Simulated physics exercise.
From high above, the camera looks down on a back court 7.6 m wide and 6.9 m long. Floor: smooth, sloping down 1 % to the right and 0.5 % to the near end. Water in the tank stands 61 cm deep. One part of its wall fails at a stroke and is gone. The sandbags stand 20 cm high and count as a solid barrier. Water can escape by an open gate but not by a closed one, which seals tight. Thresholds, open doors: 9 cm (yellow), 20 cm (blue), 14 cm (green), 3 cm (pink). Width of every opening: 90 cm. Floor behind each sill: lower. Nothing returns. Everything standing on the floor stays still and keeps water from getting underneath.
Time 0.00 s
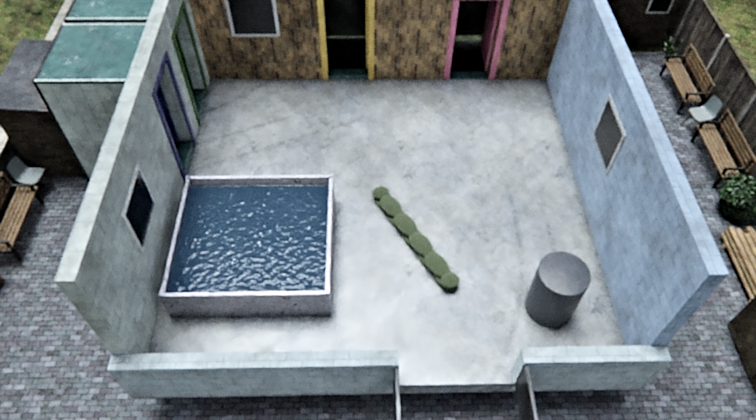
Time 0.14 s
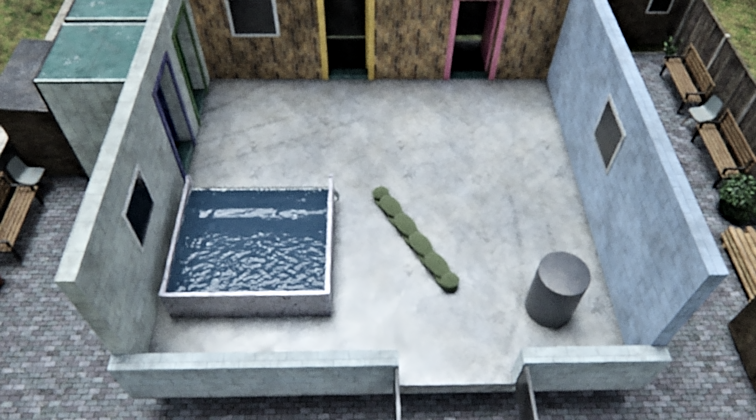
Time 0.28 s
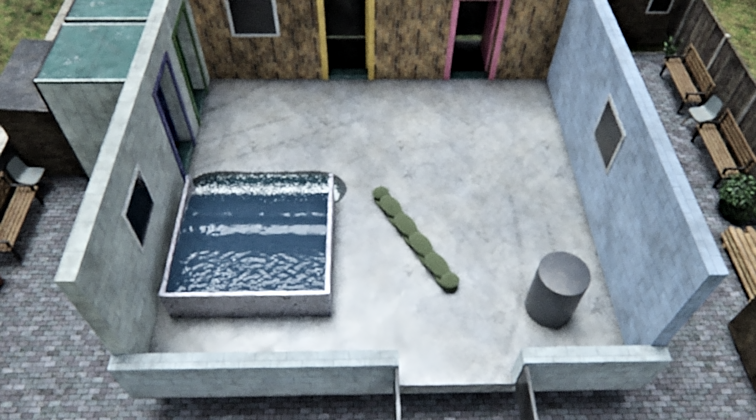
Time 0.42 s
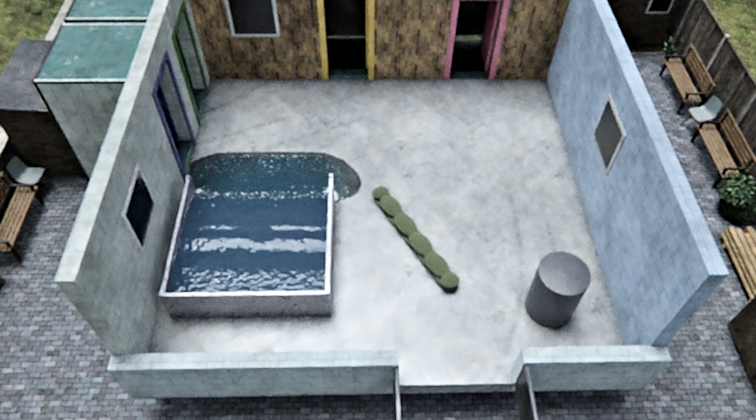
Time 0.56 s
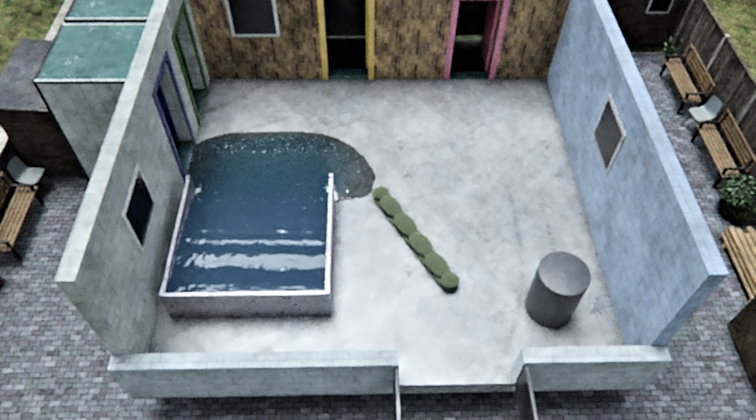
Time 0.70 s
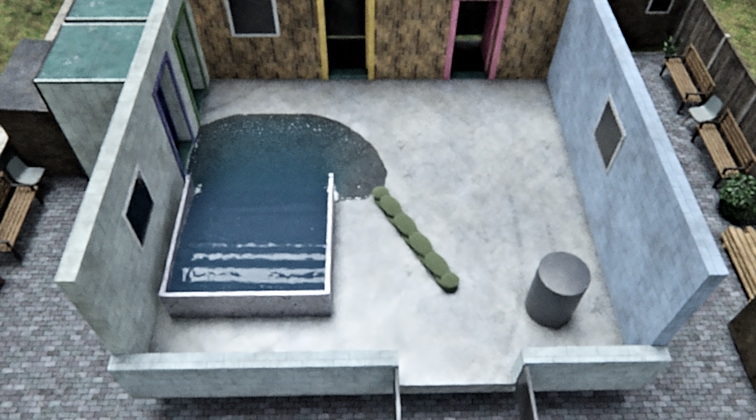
Water pouring from the far side of a white-rimmed tank, spreading across a grey walled courtyard to a green sandbag row.
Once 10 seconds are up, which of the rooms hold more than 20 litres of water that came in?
Yellow door - more than 20 litres. Blue door - 20 litres or less. Green door - more than 20 litres. Pink door - more than 20 litres.
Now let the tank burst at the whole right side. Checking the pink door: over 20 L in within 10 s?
Note: Pink door, beyond the mark.
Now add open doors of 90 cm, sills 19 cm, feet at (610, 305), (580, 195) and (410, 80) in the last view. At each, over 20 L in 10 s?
Result in order - not enough, not enough, not enough.
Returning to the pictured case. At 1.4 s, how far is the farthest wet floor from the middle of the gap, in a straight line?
Roughly 4.0 m.
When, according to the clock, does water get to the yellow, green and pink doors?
Yellow = 1.2 s, green = 0.9 s, pink = 2.4 s.
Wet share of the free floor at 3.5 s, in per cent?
Around 40 per cent wet.
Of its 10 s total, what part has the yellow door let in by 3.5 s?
Roughly 75 percent is in by then.
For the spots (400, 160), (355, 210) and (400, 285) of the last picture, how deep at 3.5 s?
About 1, 0 and 0 cm.
After 1.4 s water covers 30 % of the floor and is deepest (34 cm) near (275, 80); yellow door 15 cm at the sill, 2 L in, blue door 16 cm at the sill, 0 L in, green door 9 cm at the sill, 0 L in, pink door not reached.
After 2.2 s water covers 35 % of the floor and is deepest (43 cm) near (218, 80); yellow door 25 cm at the sill, 47 L in, blue door 16 cm at the sill, 0 L in, green door 20 cm at the sill, 0 L in, pink door not reached.
After 3.5 s water covers 40 % of the floor and is deepest (30 cm) near (205, 102); yellow door 22 cm at the sill, 152 L in, blue door 12 cm at the sill, 0 L in, green door 29 cm at the sill, 77 L in, pink door 8 cm at the sill, 8 L in.
After 6.0 s water covers 65 % of the floor and is deepest (22 cm) near (559, 125); yellow door 10 cm at the sill, 200 L in, blue door 10 cm at the sill, 0 L in, green door 10 cm at the sill, 129 L in, pink door 6 cm at the sill, 34 L in.
After 10.0 s water covers 90 % of the floor and is deepest (22 cm) near (630, 367); yellow door 4 cm at the sill, 201 L in, blue door 3 cm at the sill, 0 L in, green door 2 cm at the sill, 129 L in, pink door 9 cm at the sill, 85 L in.
